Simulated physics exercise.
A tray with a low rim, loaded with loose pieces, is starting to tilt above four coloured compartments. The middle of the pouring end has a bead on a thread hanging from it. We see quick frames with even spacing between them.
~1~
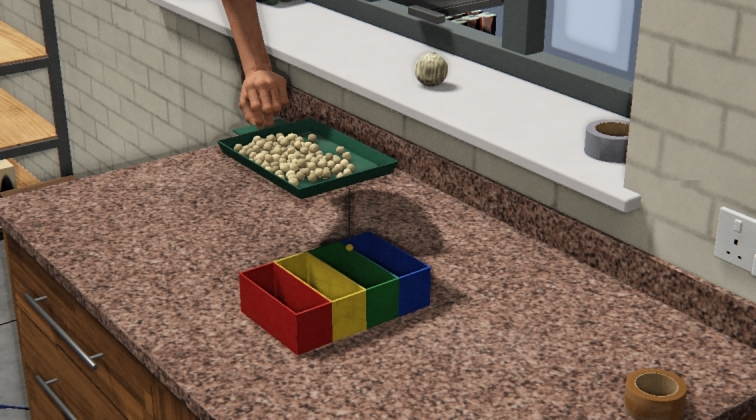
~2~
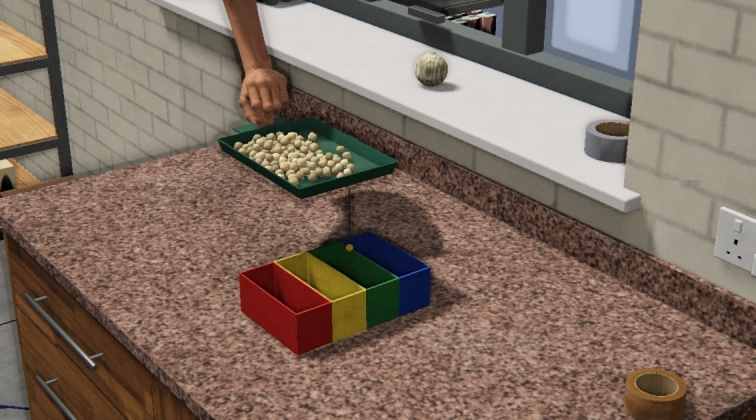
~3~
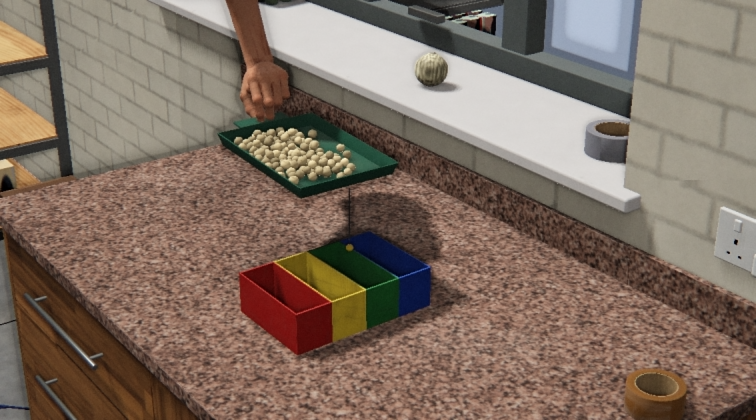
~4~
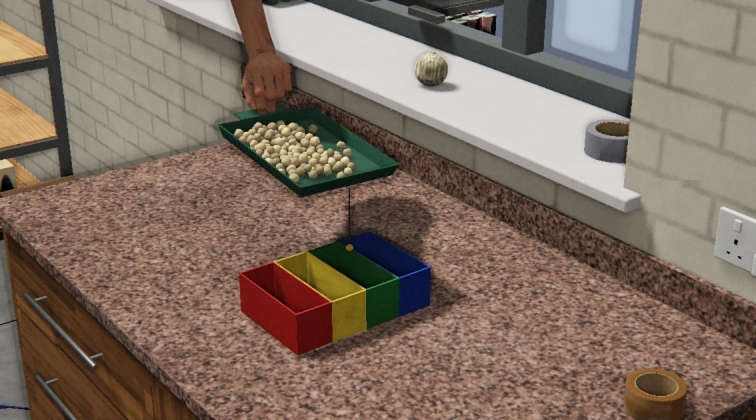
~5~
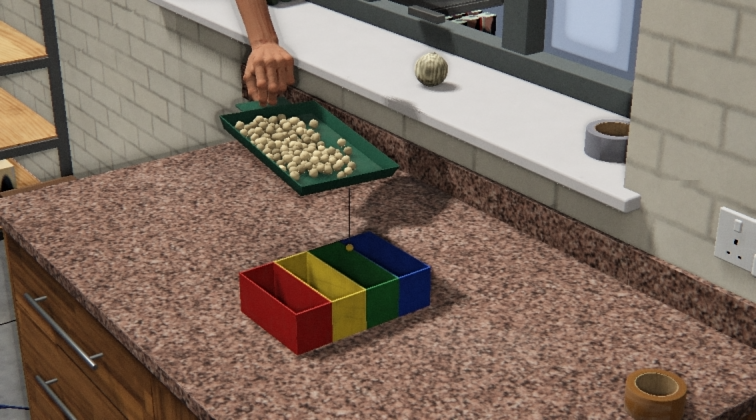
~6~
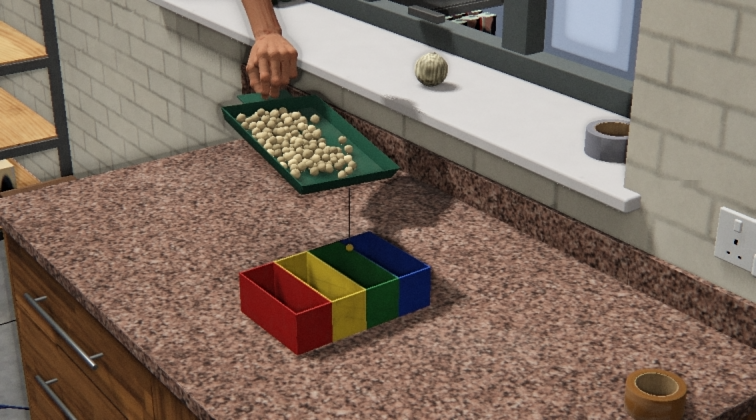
On a speckled kitchen counter, a hand held a green tray of small round nuts above red, yellow, green and blue compartments, then gradually raised its back end, tilting the tray slightly.
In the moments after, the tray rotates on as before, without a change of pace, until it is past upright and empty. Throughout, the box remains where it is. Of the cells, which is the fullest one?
The blue one.
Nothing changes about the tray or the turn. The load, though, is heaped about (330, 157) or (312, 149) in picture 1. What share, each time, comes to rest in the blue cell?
Close to 40 in a hundred, then close to 40 in a hundred.
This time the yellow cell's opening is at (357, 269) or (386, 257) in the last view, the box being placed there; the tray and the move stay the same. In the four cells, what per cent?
In turn about 100 and about 100 percent.
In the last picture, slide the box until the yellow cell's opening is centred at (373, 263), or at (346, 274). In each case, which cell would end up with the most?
Attempt 1 - that green cell; attempt 2 - the cell in blue.
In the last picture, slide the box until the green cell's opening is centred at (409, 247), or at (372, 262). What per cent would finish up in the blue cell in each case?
Roughly 0 per cent, then roughly 50 per cent.
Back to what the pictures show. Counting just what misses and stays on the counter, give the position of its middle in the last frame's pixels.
I'd mark it at about (439, 278).
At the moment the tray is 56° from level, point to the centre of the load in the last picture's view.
Roughly at (352, 148).
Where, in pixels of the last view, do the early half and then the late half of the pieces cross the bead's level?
First part (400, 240), rest (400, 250).
Just after the last frame, tray tipped steeply; almost all on the tray; just a few falling or outside the box.
A moment on, tray tipped right over; the larger part on the tray; about a tenth in the blue cell; about a tenth falling or outside the box.
Further on, tray tipped past a quarter turn; roughly half in the blue cell; about a tenth in the green cell; just a few in the yellow cell; roughly half falling or outside the box.
When it is over, tray tipped past a quarter turn; roughly half in the blue cell; about a tenth in the green cell; just a few in the yellow cell; not one in the red cell; roughly half outside the box.
